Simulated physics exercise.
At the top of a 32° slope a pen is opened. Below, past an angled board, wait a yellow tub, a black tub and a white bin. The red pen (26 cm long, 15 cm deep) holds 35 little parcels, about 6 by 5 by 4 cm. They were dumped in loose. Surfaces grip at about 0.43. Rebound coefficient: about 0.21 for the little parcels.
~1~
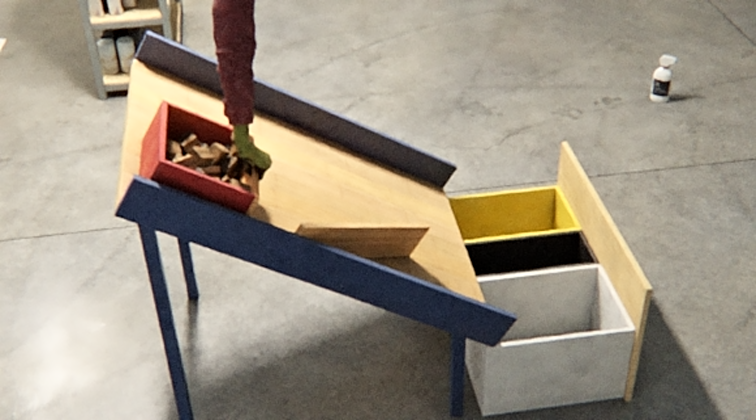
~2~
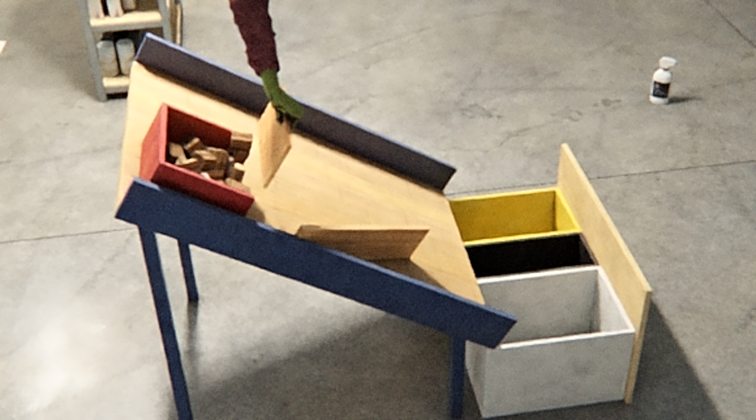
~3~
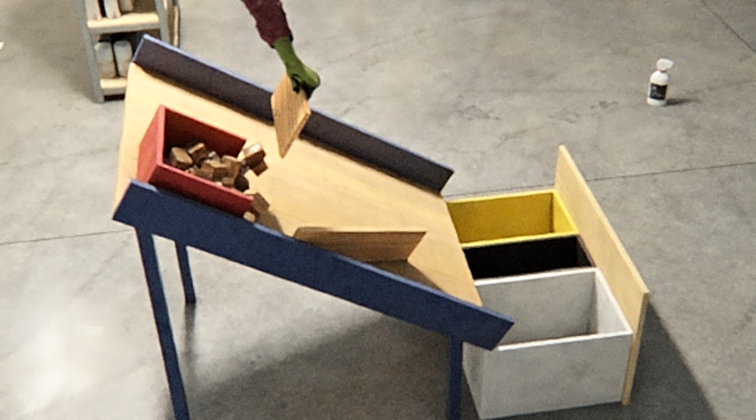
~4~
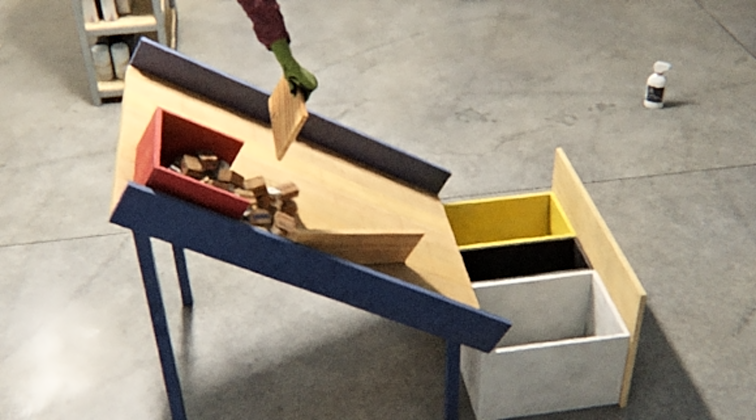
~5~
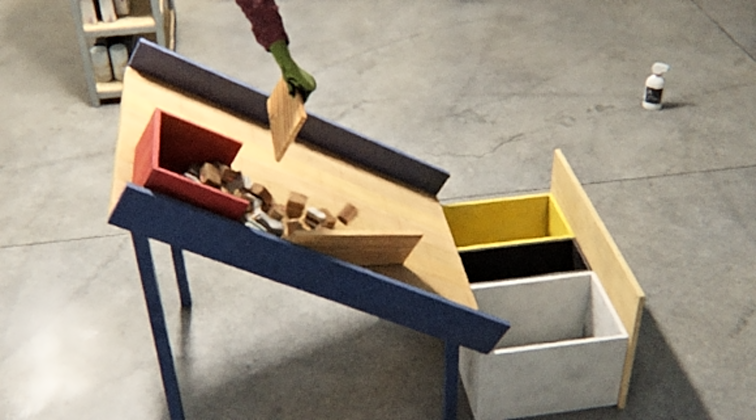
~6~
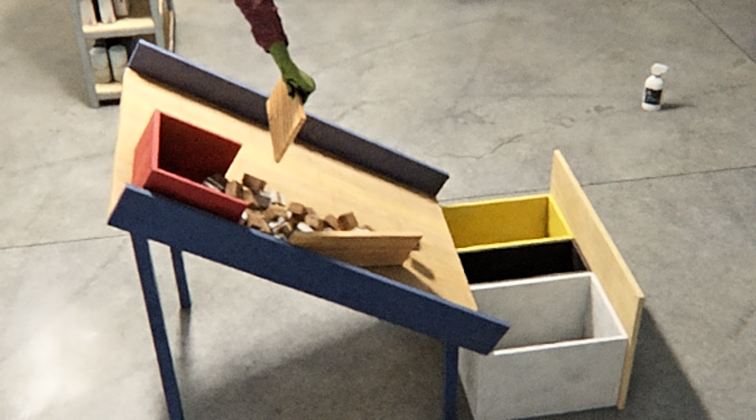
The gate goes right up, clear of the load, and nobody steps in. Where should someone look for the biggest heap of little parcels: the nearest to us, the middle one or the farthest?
Look in the middle one, the black tub.
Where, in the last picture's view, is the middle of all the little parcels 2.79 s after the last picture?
Around (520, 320).
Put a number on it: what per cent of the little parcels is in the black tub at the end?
Some 75 per cent of them.
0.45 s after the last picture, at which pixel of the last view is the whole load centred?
At about (388, 239).
Then, 0.45 s after the last picture, 3 in the black tub, 1 in the white bin, 30 on the slope and 1 in the air.
Then, 1.00 s after the last picture, 3 in the yellow tub, 19 in the black tub, 1 in the white bin, 9 on the slope and 3 in the air.
Then, 1.79 s after the last picture, 3 in the yellow tub, 25 in the black tub, 3 in the white bin, 2 on the slope and 2 in the air.
Final count (2.79 s after the last picture), 3 in the yellow tub, 26 in the black tub and 6 in the white bin.
